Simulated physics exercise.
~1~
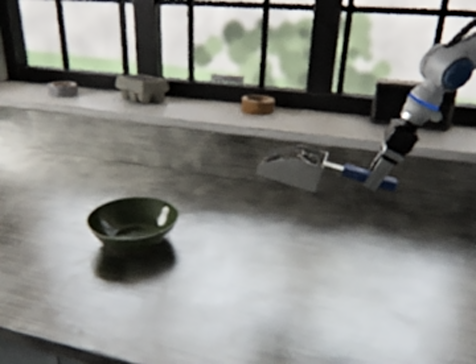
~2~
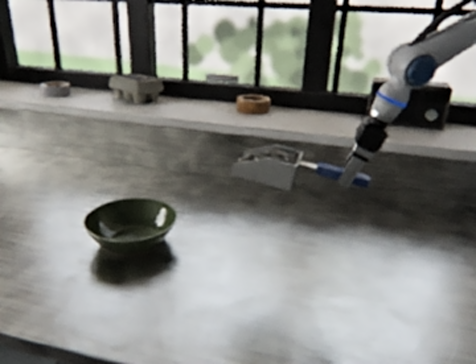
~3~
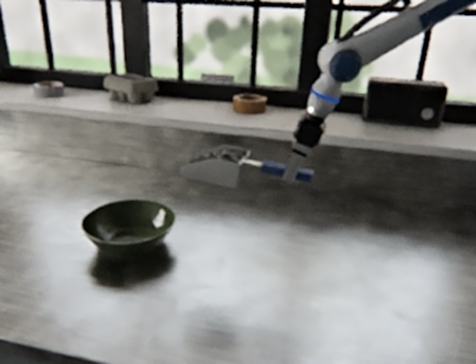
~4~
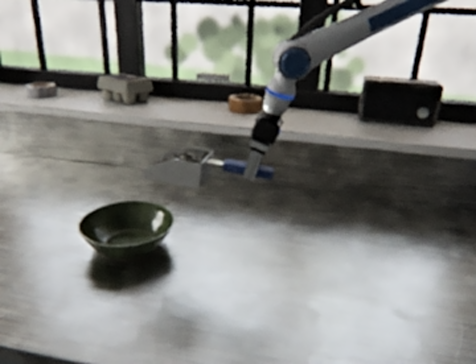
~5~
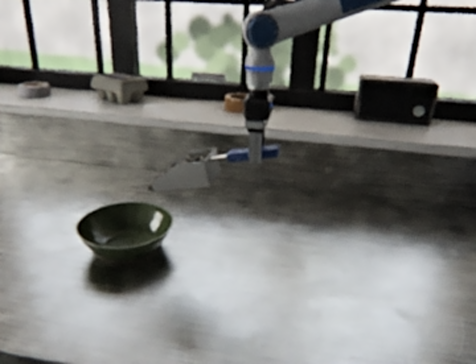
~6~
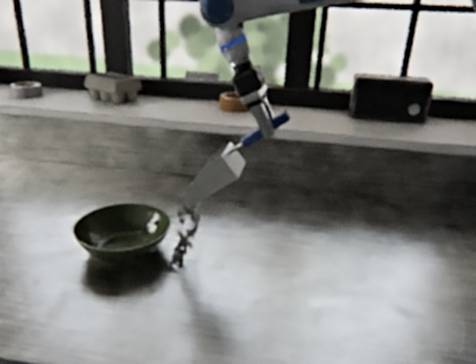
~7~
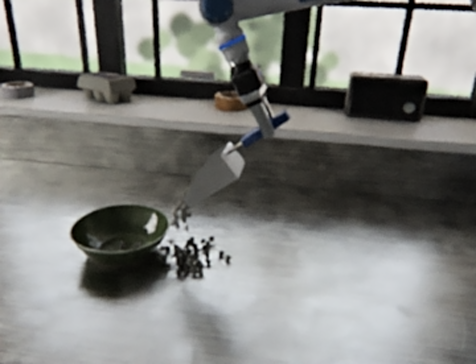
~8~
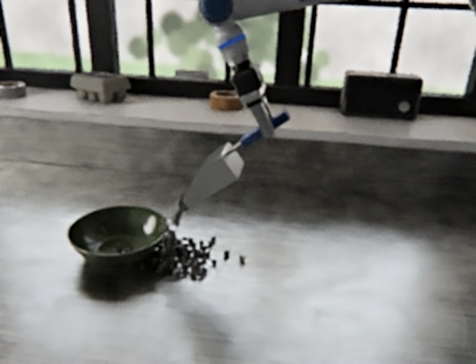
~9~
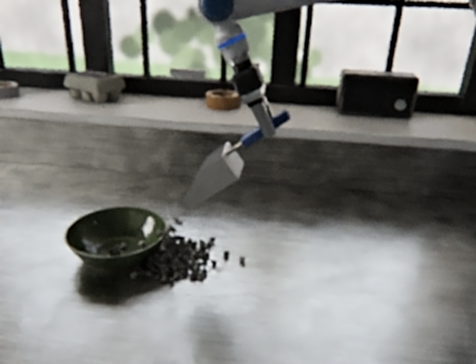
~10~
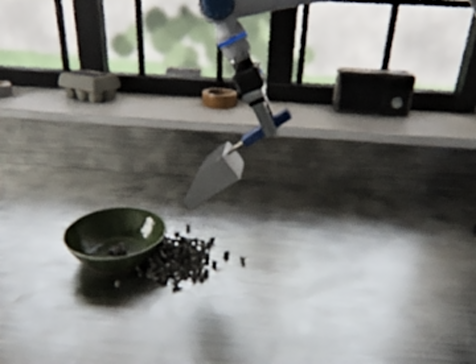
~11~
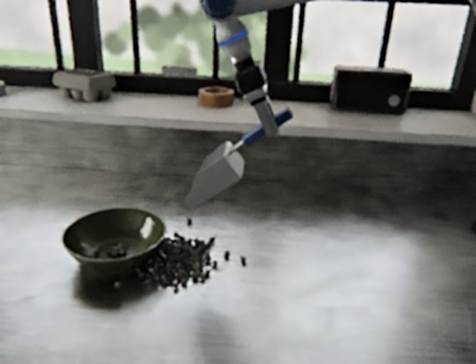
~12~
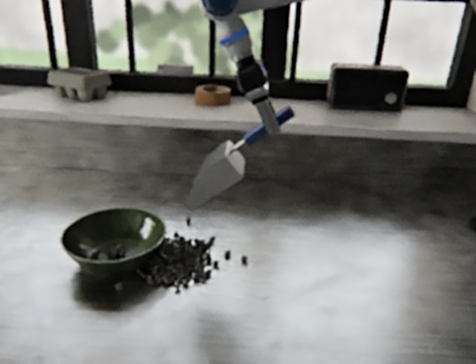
A robot arm moves a scoop left and tips dark pebbles mostly beside a green bowl.
